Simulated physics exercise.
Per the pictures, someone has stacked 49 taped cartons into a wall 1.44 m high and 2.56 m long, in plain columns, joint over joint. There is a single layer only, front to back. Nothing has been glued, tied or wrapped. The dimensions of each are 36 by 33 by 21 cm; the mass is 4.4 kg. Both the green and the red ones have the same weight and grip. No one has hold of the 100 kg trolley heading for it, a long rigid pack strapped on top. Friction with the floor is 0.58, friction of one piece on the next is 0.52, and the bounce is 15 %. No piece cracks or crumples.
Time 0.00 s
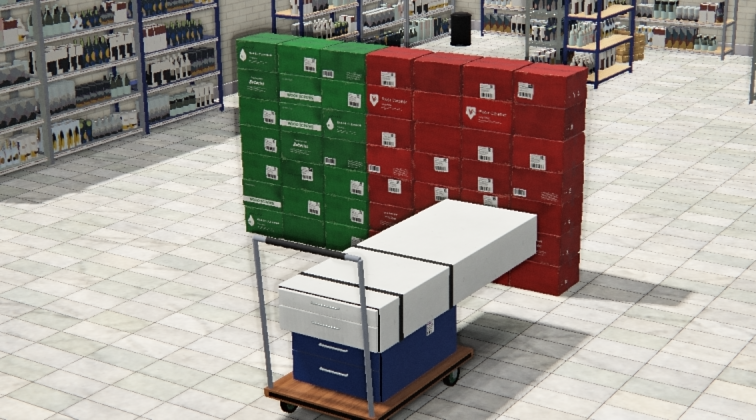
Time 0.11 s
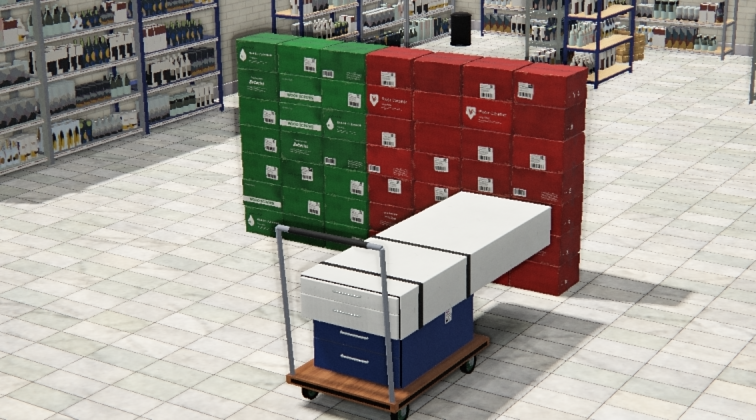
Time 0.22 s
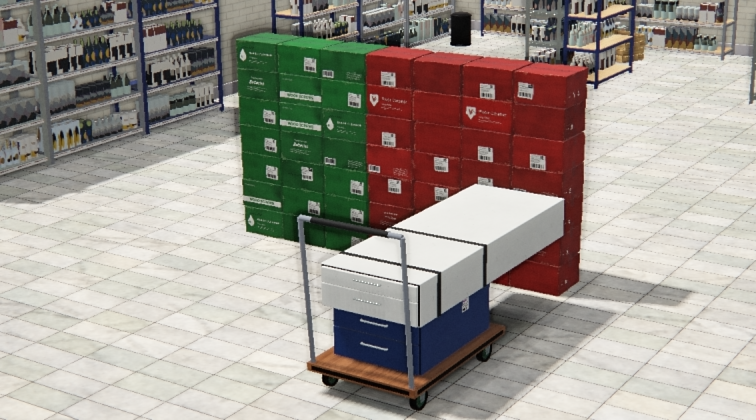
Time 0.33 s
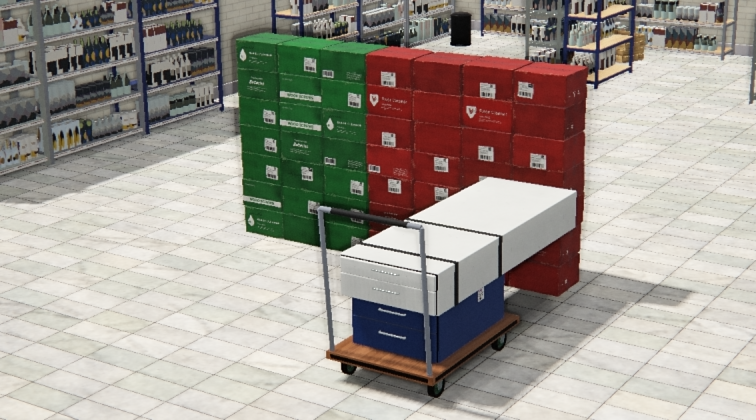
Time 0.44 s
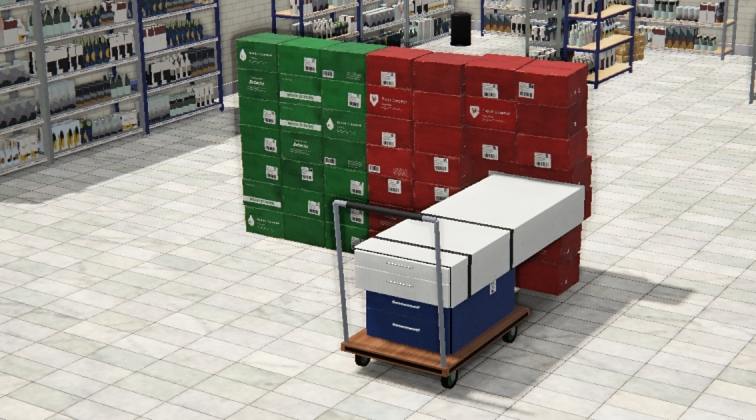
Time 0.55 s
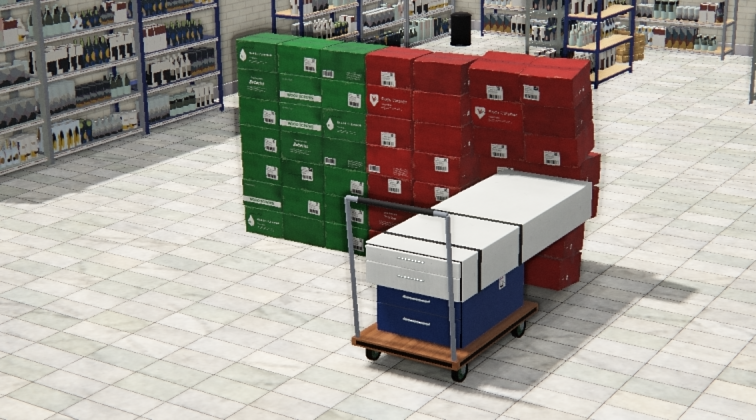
A trolley carrying blue and white boxes rolled toward a wall of stacked green and red cartons, then its long white load pushed into the red end, shoving several cartons back and tilting some.
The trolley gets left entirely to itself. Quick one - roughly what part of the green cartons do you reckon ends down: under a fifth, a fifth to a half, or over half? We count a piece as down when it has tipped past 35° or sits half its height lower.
I reckon under a fifth.
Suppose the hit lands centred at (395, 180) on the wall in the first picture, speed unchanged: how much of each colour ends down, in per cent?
The red ones would be 40 per cent down and the green ones 20 per cent.
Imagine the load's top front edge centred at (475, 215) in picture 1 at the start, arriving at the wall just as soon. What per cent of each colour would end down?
Result - red: 40%; green: 0%.
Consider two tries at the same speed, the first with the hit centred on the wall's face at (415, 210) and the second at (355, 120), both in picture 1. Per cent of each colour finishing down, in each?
Down by colour - red: 40%, then 20%; green: 0%, then 30%.
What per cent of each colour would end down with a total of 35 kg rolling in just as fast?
You'd get red at 0 and green at 0 per cent down.
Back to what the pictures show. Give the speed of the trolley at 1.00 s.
Something like 0.6 m/s, I'd say.
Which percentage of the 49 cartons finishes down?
Around 20 %.
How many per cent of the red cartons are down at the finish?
Share down, red: 40 percent.
By 0.74 s, load 39 cm past the wall's line, still rolling; none of the 21 green cartons down (1 of 49 in all colours); top green carton unmoved; top red carton tilted 34°, 11 cm lower.
By 1.00 s, load 54 cm past the wall's line, still rolling; none of the 21 green cartons down (10 of 49 in all colours); top green carton unmoved; top red carton on its side.
By 1.58 s, load 79 cm past the wall's line, still rolling; none of the 21 green cartons down (11 of 49 in all colours); top green carton unmoved; top red carton upside down.
When it is over (2.5 s), load 86 cm past the wall's line, stopped; none of the 21 green cartons down (11 of 49 in all colours); top green carton unmoved; top red carton upside down. That is 0 per cent. In pixels of the last frame, middles, top green carton near (270, 52), top red carton near (608, 166).
